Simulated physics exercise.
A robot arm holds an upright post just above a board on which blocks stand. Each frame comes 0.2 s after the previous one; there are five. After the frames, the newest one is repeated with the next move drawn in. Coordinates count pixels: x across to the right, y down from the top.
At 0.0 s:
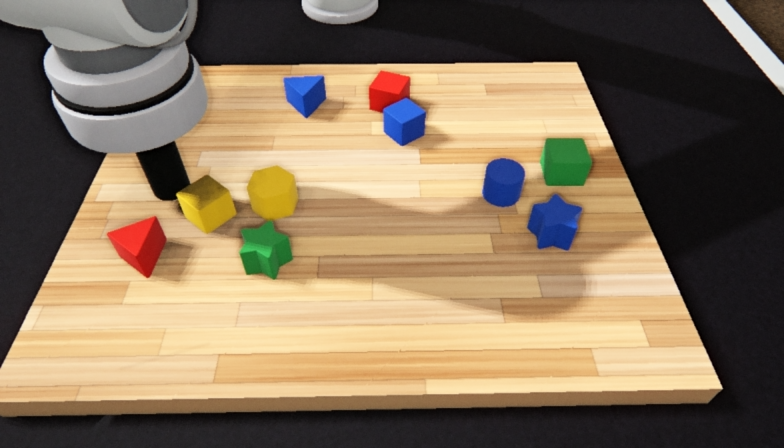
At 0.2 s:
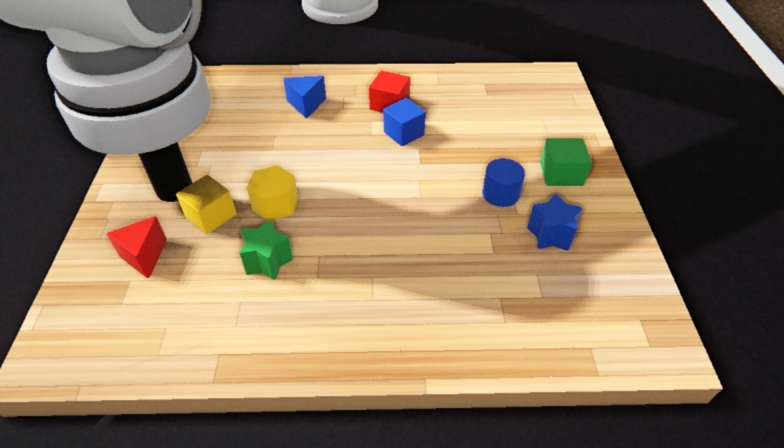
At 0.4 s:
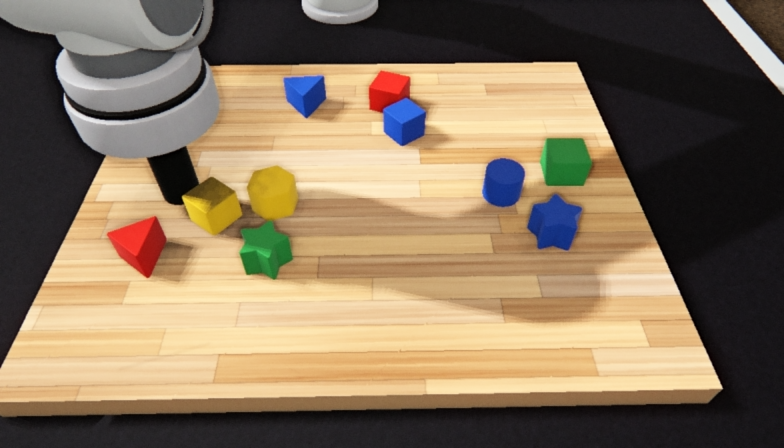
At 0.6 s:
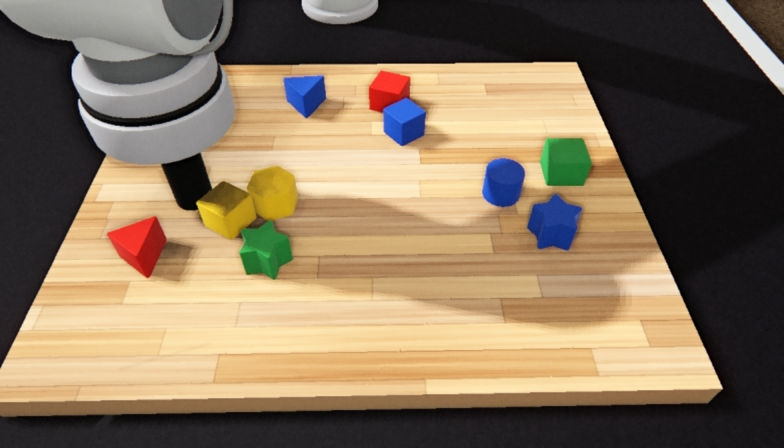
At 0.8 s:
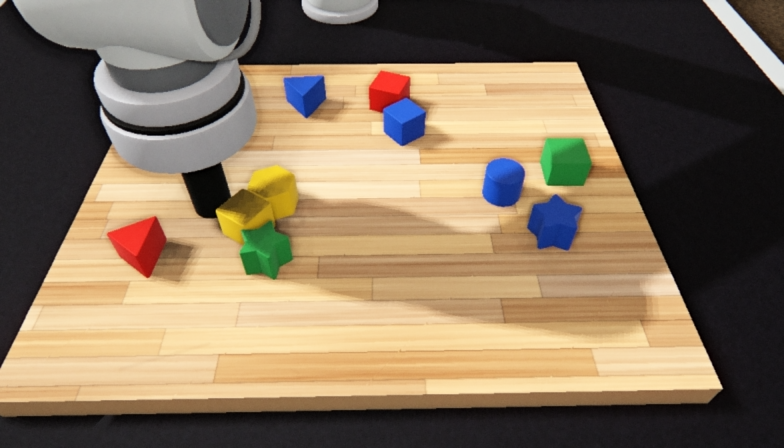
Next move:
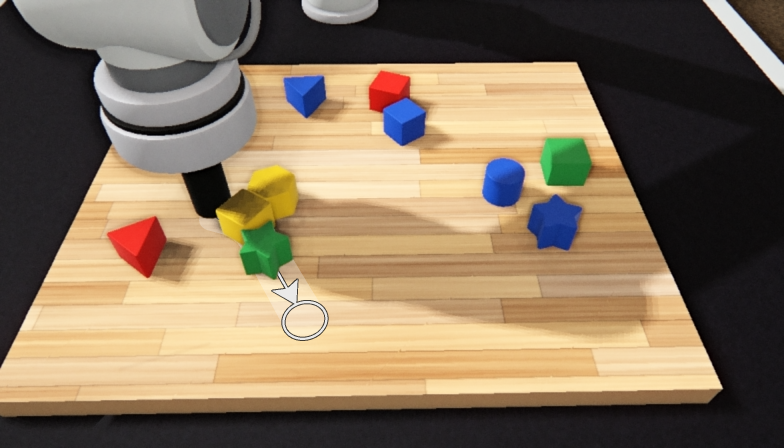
At the start, a robot arm holds a dark post beside a yellow square block on a wooden board scattered with red, blue, green and yellow blocks. The post then pushes the yellow square a short way right, up close to the yellow six-sided block and green star, while the other blocks stay still.
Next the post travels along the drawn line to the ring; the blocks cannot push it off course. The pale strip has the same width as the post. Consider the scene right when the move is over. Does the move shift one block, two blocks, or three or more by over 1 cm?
My count: 2.
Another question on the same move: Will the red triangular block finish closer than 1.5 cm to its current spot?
Yes - that is the case.
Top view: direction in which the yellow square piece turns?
Spin direction: Counter-clockwise.
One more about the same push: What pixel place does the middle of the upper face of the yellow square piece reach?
I expect it at (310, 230).
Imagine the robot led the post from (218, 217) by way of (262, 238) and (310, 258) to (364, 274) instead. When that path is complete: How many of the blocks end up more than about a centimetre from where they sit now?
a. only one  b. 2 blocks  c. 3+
I choose b.
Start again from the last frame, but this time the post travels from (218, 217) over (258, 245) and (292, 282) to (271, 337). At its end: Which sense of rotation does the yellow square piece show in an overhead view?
Viewed from the top, it goes anticlockwise.
Drawn move, from (218, 217) by way of (258, 238) and (280, 277) to (305, 320).
On the path given first. One third of the way, post at (255, 228); yellow square piece at (290, 223), turned 20° anticlockwise; green star at (277, 256), turned 35° clockwise.
Two thirds of the way, post at (278, 267); yellow square piece at (310, 232), turned 65° anticlockwise; green star at (289, 291), turned 50° clockwise.
At the end, post at (303, 309); red triangular block still; yellow square piece at (310, 232), turned 65° anticlockwise; green star at (304, 334), turned 85° clockwise; yellow six-sided block still.
